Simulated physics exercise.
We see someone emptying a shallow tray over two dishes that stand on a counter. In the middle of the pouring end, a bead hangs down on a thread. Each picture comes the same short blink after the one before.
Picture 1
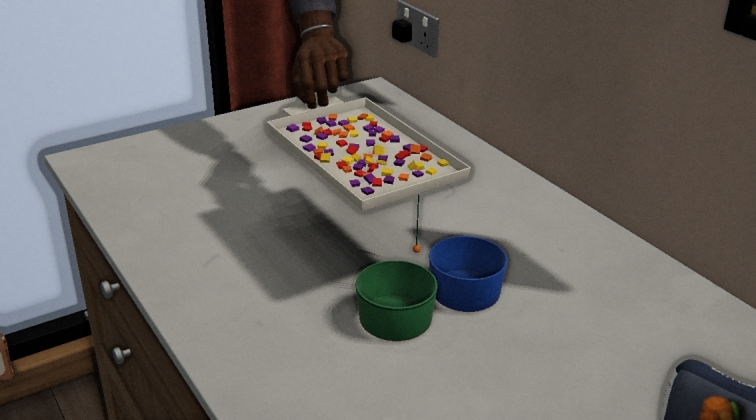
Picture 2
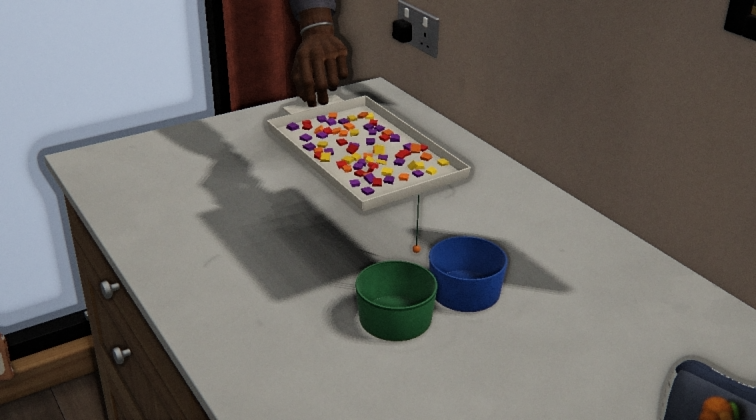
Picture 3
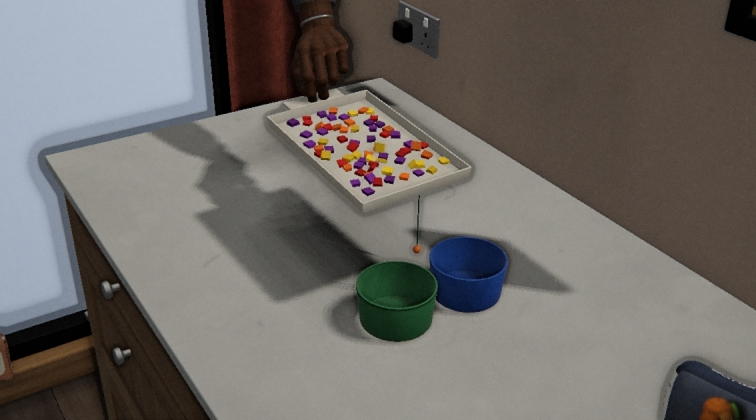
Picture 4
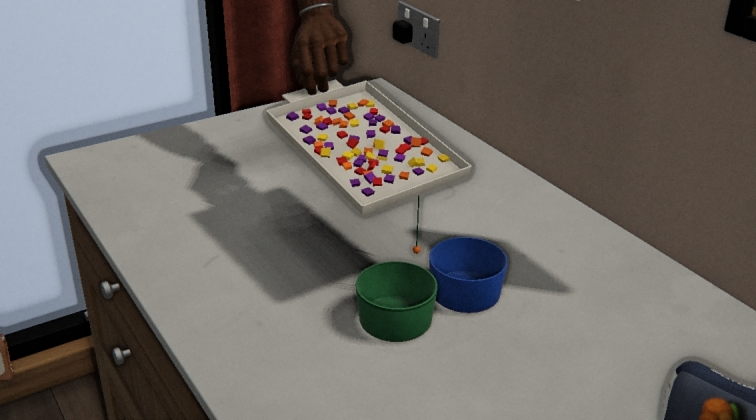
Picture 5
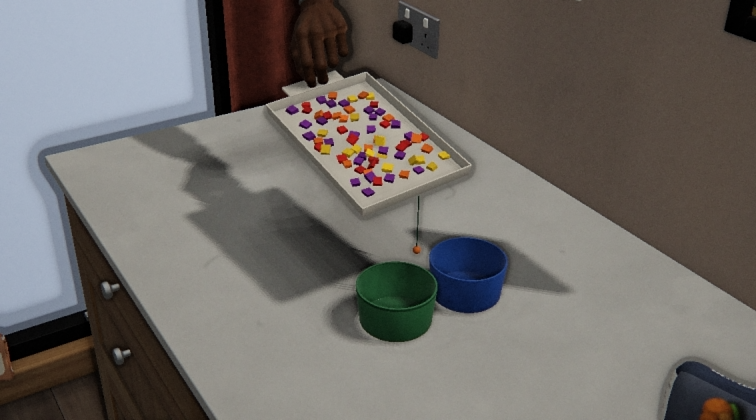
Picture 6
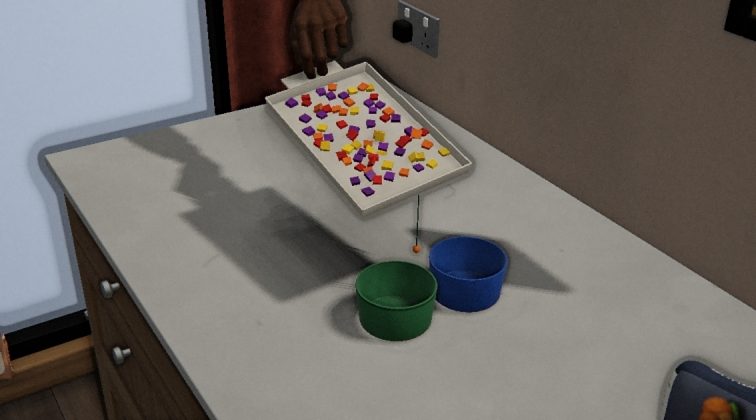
On a pale counter, a hand holds a shallow tray of small colourful tiles above a green dish and a blue dish, gradually raising the handle end and slightly lowering the left corner while a bead hangs on a thread.
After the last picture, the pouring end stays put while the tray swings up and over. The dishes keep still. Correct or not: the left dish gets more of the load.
Correct.
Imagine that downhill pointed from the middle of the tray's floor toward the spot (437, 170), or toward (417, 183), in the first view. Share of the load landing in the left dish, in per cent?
The first try gives close to 0 per cent, the second close to 20 per cent.
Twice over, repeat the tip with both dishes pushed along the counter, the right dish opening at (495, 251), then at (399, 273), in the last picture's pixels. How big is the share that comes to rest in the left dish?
The first position comes out at 30 per cent, the other at 0 per cent.
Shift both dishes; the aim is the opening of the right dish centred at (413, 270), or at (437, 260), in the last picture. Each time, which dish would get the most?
First try: The rightmost dish. Second try: The leftmost dish.
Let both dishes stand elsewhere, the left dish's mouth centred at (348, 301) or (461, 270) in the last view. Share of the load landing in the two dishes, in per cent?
Roughly 50 per cent the first time and 0 per cent the second.
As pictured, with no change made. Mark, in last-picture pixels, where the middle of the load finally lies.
Centre at rest: Close to (387, 313).
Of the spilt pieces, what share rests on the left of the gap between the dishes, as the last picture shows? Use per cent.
That comes to about 100 per cent of the pieces.
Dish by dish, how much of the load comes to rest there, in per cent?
In the left dish you'd find about 80 % of the load, and in the right dish about 0 %.
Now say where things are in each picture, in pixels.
In the first frame, corners of the pouring end at (363, 200) and (468, 167), level; middle of the load at (352, 150), mosaic tiles; left dish at (419, 319); right dish at (491, 291); bead on its thread at (416, 249).
In the second frame, corners of the pouring end at (363, 200) and (468, 167), level; middle of the load at (352, 149).
In the third frame, corners of the pouring end at (364, 202) and (469, 167), tipped barely, lowest at the left corner; middle of the load at (353, 147).
In the fourth frame, corners of the pouring end at (363, 205) and (469, 166), tipped a little, lowest at the left corner; middle of the load at (353, 143).
In the fifth frame, corners of the pouring end at (363, 207) and (469, 165), tipped a little, lowest at the left corner; middle of the load at (353, 139).
In the sixth frame, corners of the pouring end at (363, 208) and (469, 163), tipped a little, lowest at the left corner; middle of the load at (352, 135); left dish at (418, 320); right dish at (491, 291).
Soon after the last picture, tray tipped steeply; all on the tray.
A little later, tray tipped right over; about two thirds on the tray; about a quarter in the left dish; a small part in the air.
Later still, tray tipped past a quarter turn; most in the left dish; a small part outside both.
At rest, tray tipped past a quarter turn; most in the left dish; none in the right dish; a small part outside both.
